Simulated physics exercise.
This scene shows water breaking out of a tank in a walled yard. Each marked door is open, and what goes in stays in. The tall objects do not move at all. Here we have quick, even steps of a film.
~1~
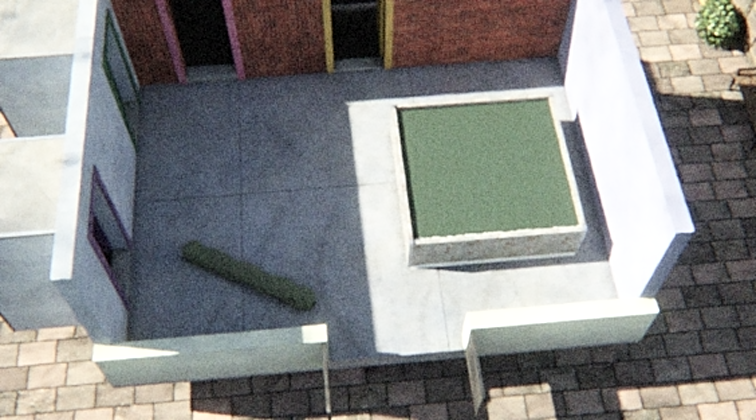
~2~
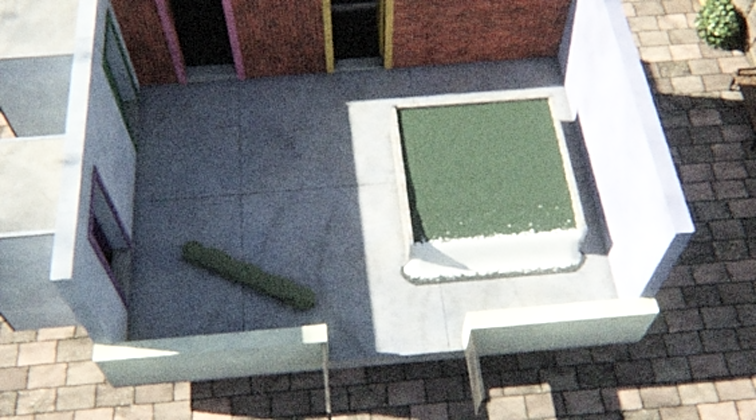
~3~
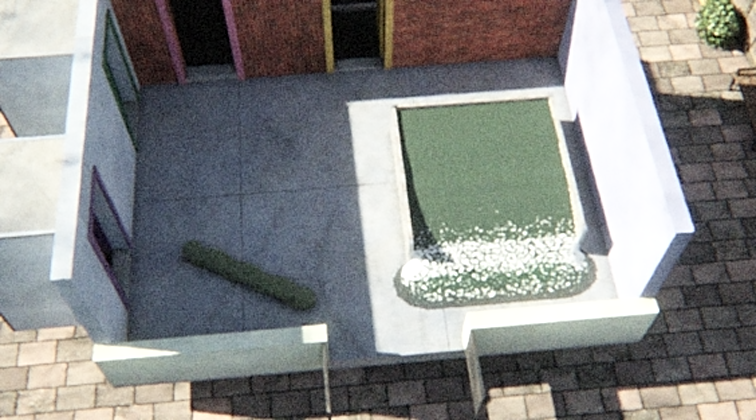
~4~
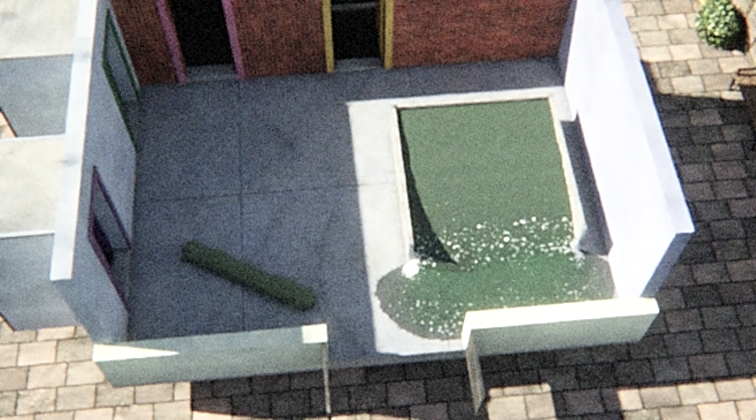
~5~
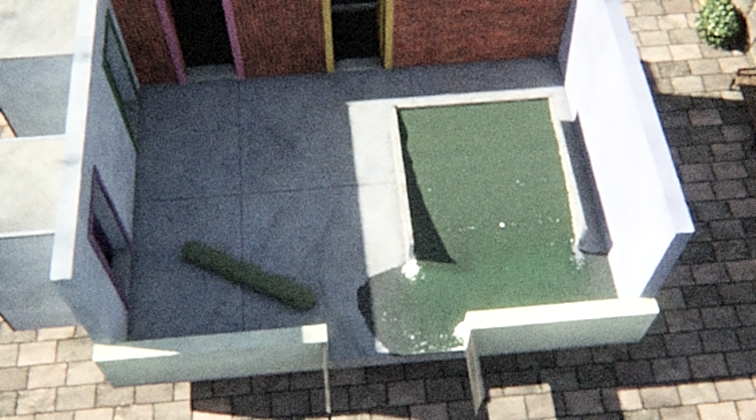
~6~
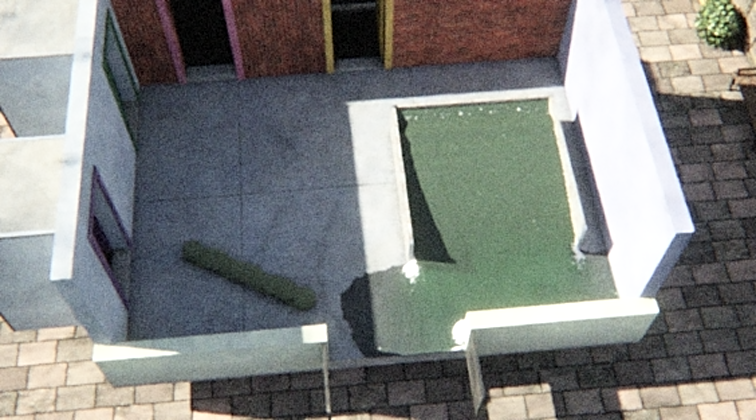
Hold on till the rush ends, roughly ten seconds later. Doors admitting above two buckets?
Purple door not above, yellow door not above, pink door not above, green door not above.
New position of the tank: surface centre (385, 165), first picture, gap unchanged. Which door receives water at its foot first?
Answer: The purple door.
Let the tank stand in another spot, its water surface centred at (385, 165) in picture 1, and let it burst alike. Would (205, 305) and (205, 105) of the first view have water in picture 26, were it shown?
Submerged, then unflooded.
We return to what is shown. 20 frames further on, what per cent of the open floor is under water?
About 40 per cent.
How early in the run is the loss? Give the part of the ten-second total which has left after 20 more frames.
Approximately 55 in a hundred, I think.
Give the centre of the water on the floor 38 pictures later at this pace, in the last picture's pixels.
Close to (432, 208), I reckon.
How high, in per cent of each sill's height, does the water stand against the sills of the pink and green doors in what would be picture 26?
Depth ratios, approx.: 0 and 0 percent.
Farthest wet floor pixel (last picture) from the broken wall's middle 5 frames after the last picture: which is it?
I'd say around (312, 347).
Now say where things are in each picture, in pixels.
The first picture shows still water in the water tank at (484, 168).
In the second picture, the front is at (405, 269), out from the gap at (494, 249).
In the third picture, the front is at (404, 291), out from the gap at (494, 250).
In the fourth picture, the front is at (389, 307), out from the gap at (494, 251).
In the fifth picture, water pours out at (494, 252) and has run to a hidden place.
In the sixth picture, water pours out at (494, 252) and has run to a hidden place.
A moment on, water covers 15 % of the floor; the purple door not reached, the yellow door not reached, the pink door not reached, the green door not reached.
Next, water covers 20 % of the floor; the purple door not reached, the yellow door not reached, the pink door not reached, the green door not reached.
Then, water covers 40 % of the floor; the purple door not reached, the yellow door not reached, the pink door not reached, the green door not reached.
Later, water covers 85 % of the floor; the purple door wet at the sill, nothing in, the yellow door wet at the sill, nothing in, the pink door wet at the sill, nothing in, the green door wet at the sill, nothing in.
In the end, water covers 90 % of the floor; the purple door wet at the sill, nothing in, the yellow door wet at the sill, nothing in, the pink door wet at the sill, nothing in, the green door under two buckets in.
